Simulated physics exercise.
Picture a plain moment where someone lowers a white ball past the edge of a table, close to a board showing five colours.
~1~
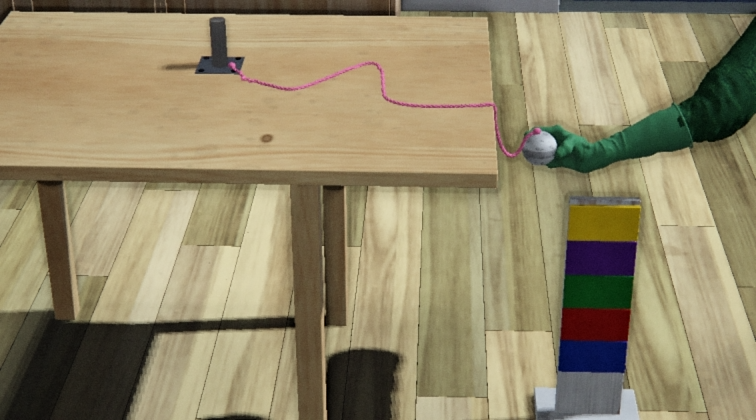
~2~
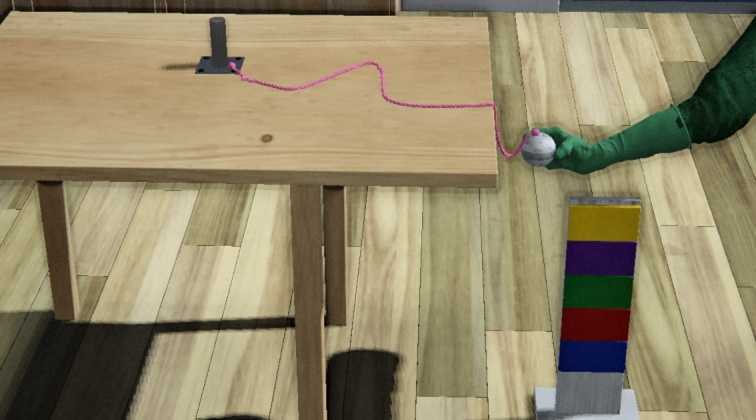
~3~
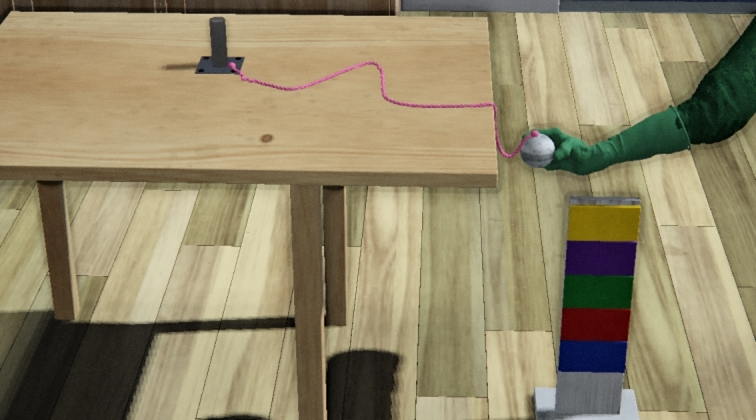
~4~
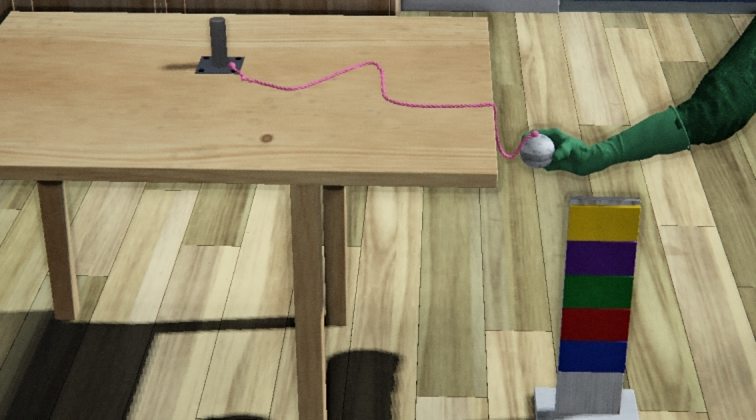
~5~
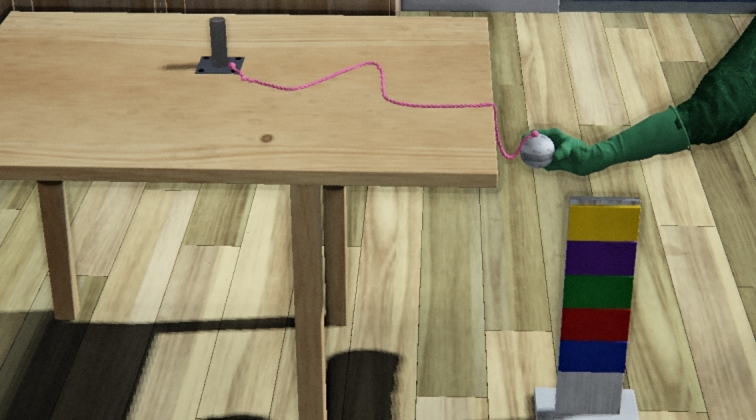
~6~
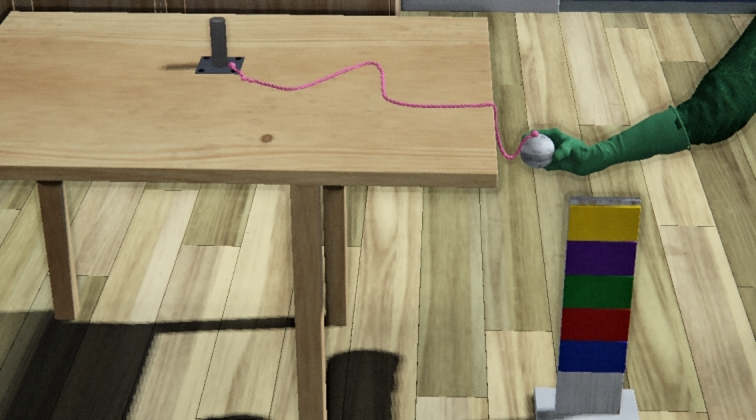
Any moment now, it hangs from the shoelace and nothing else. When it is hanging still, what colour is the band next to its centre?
Red.
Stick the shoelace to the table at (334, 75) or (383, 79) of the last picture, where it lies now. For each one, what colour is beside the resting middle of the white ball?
Going through them one at a time, the answers are green; purple.
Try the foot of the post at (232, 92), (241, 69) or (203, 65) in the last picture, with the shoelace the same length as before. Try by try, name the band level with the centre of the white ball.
First try: Blue; second try: Blue; third try: Red.
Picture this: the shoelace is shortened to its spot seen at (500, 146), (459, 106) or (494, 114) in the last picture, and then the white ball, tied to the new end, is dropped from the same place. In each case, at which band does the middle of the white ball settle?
Green; yellow; purple.
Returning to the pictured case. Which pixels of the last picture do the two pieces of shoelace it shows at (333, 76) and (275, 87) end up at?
Final spots: (382, 77), then (315, 71).
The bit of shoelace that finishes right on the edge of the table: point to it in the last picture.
Check around (383, 85) - that's where it is.
A little later, ball near (504, 300); level with green.
Next, ball near (468, 306); level with red.
When it is over, ball near (482, 312); level with red. At red.
